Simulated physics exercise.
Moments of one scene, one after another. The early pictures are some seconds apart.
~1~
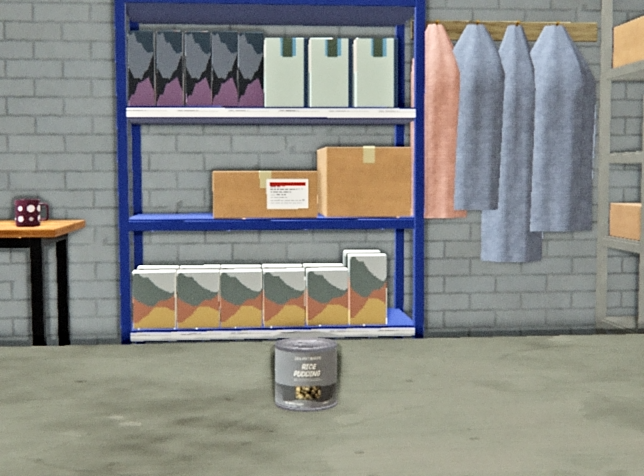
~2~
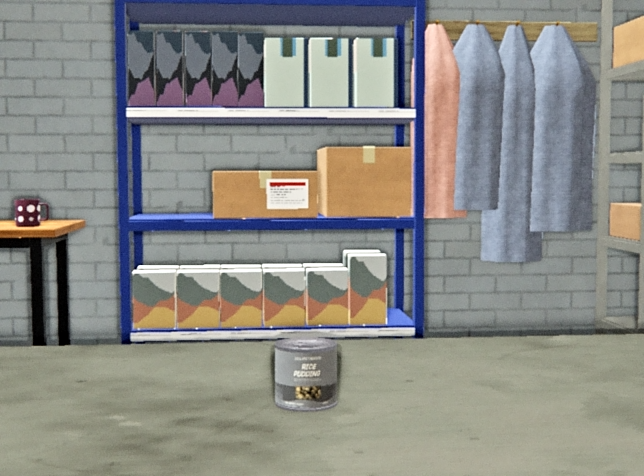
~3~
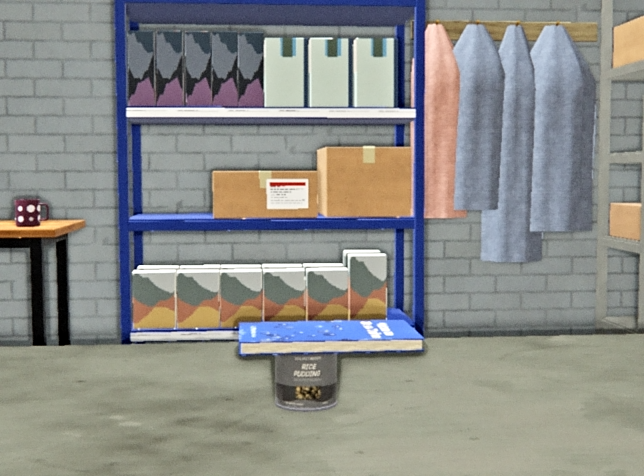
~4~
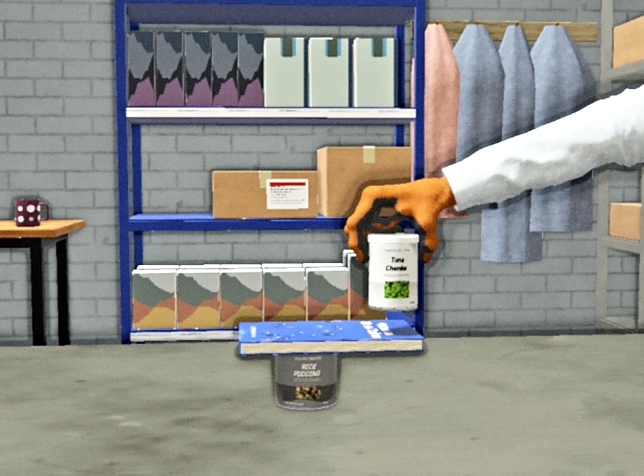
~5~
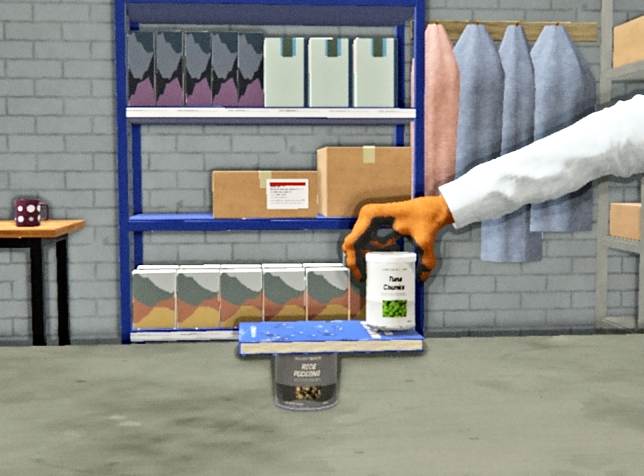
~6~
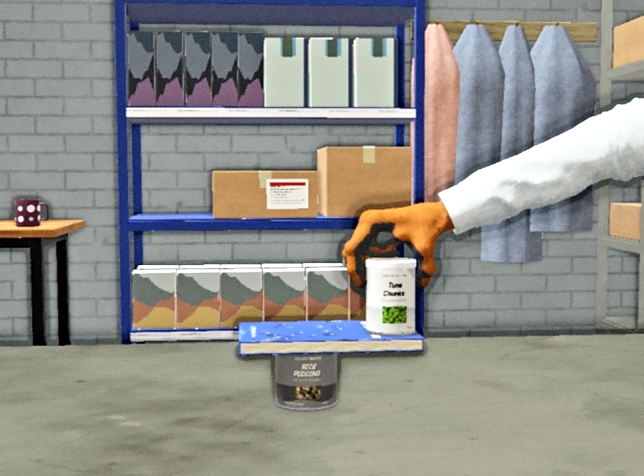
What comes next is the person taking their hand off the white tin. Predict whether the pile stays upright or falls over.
I expect failure here.
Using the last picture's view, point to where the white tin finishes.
It finishes at about (530, 392).
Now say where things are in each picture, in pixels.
The last thing is not in view yet, in the first frame.
The last thing is not in view yet, in the second frame.
The last thing is not in view yet; blue book (327, 336), in the third frame.
Coming down; white tin (393, 272); blue book (327, 336), in the fourth frame.
Coming down; white tin (391, 290); blue book (327, 336), in the fifth frame.
Set down, still held; white tin (391, 296); blue book (327, 336), in the sixth frame.
Then, 0.40 s after the last picture, white tin now fallen; blue book tipped 49° from how it was.
Then, 0.50 s after the last picture, blue book tipped 37° from how it was.
Then, 1.00 s after the last picture, blue book now fallen.
At rest, fallen, white tin and blue book; grey tin in place. Seen from the same camera at the end, white tin near (530, 392). The stack gives way.
